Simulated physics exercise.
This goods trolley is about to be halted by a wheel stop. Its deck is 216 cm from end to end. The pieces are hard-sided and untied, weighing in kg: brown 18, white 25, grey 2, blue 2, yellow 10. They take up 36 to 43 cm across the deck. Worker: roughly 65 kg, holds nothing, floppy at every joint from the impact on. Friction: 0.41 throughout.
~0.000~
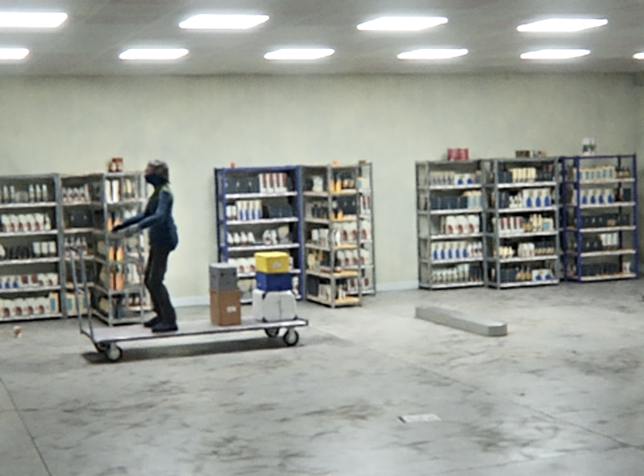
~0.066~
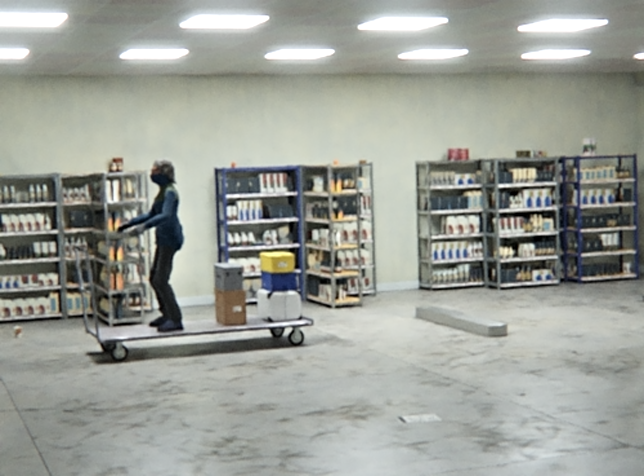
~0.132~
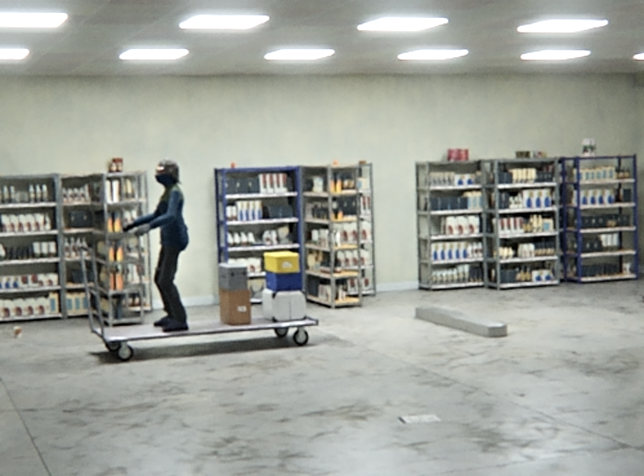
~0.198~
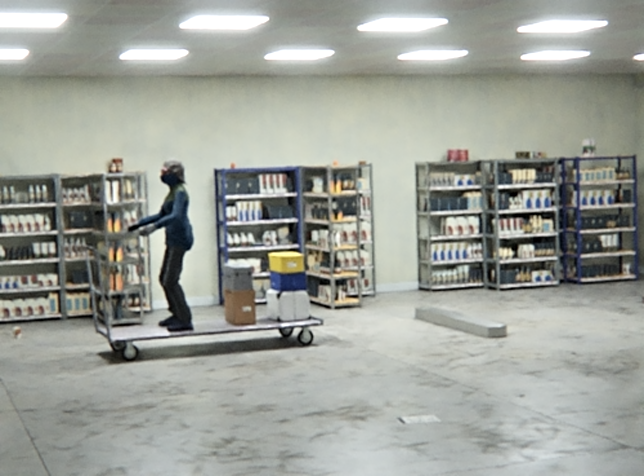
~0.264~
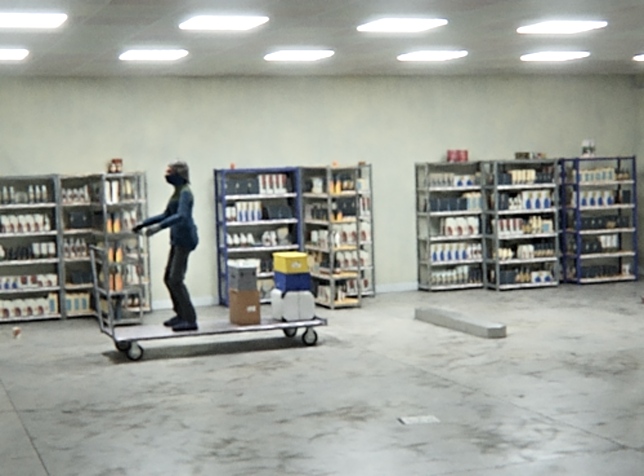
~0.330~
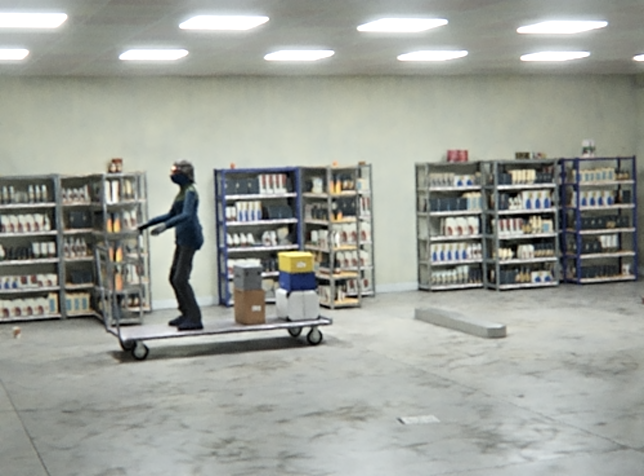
In a storeroom lined with shelves of bottles, a person stands on a flatbed trolley rolling slowly right with stacked boxes.
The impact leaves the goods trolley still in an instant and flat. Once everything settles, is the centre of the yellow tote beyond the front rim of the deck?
It is still carried.
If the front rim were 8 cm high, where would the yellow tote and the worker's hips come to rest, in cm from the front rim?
With that rim, yellow stays 10 cm behind and the hips stay 110 cm behind.
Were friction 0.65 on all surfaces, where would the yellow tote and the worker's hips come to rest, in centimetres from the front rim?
Rest positions: Yellow 20 cm behind rim; hips 110 cm behind rim.
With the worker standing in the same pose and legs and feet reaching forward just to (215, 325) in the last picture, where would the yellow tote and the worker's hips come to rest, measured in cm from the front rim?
You'd see the yellow one end 10 cm behind and the hips 100 cm behind the front rim.
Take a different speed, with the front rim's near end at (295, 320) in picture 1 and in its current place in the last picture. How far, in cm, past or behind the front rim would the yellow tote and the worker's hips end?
The yellow item would stop 90 cm past the front rim, and the hips 90 cm behind it.
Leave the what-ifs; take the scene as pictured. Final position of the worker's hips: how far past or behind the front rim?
Some 110 cm behind it.
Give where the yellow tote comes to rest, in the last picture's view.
Around (443, 253).
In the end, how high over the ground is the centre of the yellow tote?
The centre rests around 85 cm up.
Impact comes at 2.31 s.
After 2.86 s the yellow tote is 14 cm behind the rim, tilted 0°, near (443, 253) in the last picture's view.
After 3.31 s the yellow tote is 14 cm behind the rim, tilted 0°, near (443, 253) in the last picture's view.
When all is still (5.4 s), nothing is past the rim; behind it, brown tote, white suitcase, grey toolbox, blue carton, yellow tote and the worker's hips.
